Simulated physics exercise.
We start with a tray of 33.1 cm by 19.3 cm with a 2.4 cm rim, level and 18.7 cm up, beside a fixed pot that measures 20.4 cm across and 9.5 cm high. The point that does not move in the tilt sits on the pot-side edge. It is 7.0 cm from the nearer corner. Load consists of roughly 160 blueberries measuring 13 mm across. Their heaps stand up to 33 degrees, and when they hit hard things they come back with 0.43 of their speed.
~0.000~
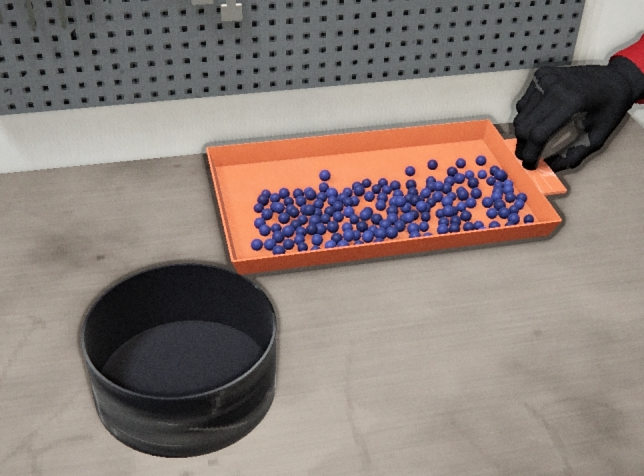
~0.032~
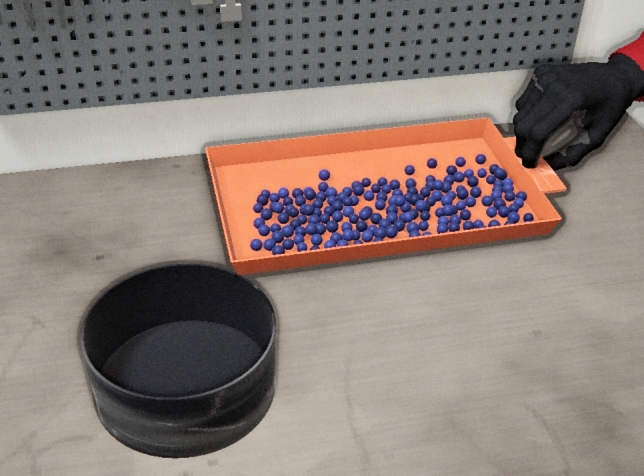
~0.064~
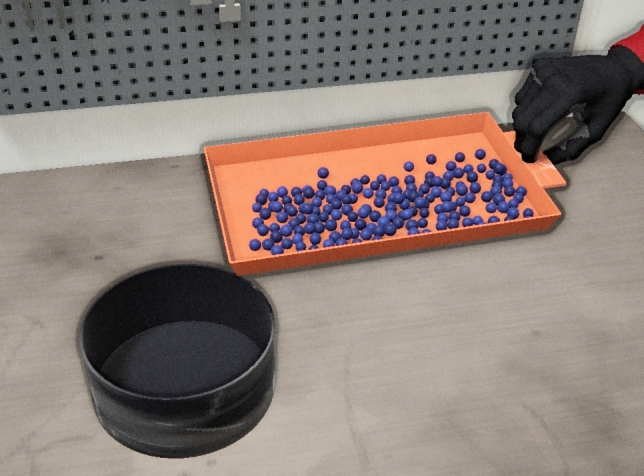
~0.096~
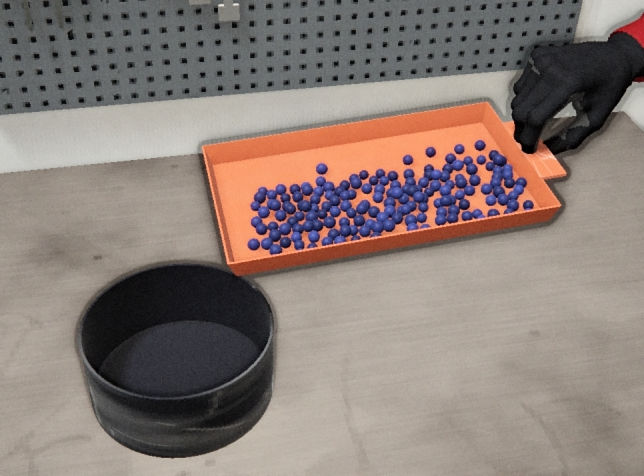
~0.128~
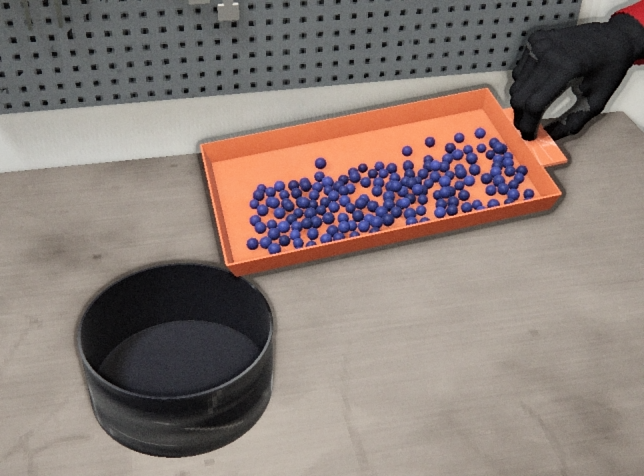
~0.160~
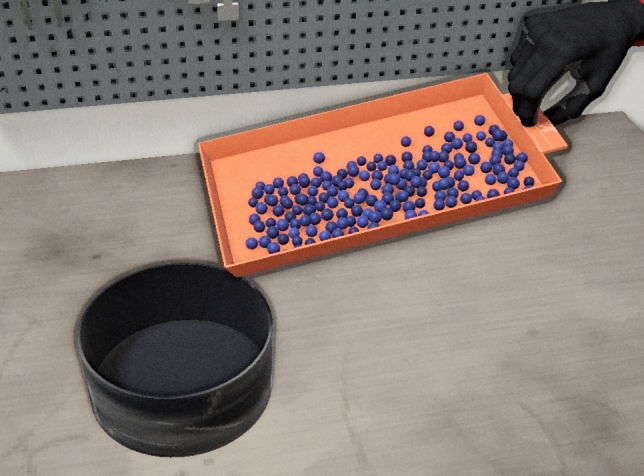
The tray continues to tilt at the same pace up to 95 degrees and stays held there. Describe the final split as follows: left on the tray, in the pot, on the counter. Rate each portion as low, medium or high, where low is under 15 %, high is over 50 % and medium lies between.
Left on the tray low, pot high, counter low.
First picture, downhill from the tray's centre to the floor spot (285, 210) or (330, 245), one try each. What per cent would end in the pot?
Near 65 and 55 percent, in that order.
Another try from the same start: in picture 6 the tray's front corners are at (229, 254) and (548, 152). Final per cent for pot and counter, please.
That works out as pot 55 and counter 45.
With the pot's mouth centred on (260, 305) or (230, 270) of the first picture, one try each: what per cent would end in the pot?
First try around 55 %, second around 25 %.
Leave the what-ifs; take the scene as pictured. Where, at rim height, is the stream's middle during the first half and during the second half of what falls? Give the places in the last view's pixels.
Around (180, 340), then (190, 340).
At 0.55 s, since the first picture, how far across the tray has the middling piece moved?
By then it sits near 6 cm from where it began.
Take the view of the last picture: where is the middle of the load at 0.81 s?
(223, 241) or thereabouts.
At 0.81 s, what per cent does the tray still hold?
Of the load, some 85 percent.
Then, at 0.55 s, tilt 51 degrees; the tray holds 100 %, the pot 0 %.
After 0.81 s, tilt 79 degrees; the tray holds 85 %, the pot 5 %.
After 1.18 s, tilt 95 degrees; the tray holds 5 %, the pot 90 %.
By 1.8 s all is still; tray 0 %, pot 100 %, counter 0 %.
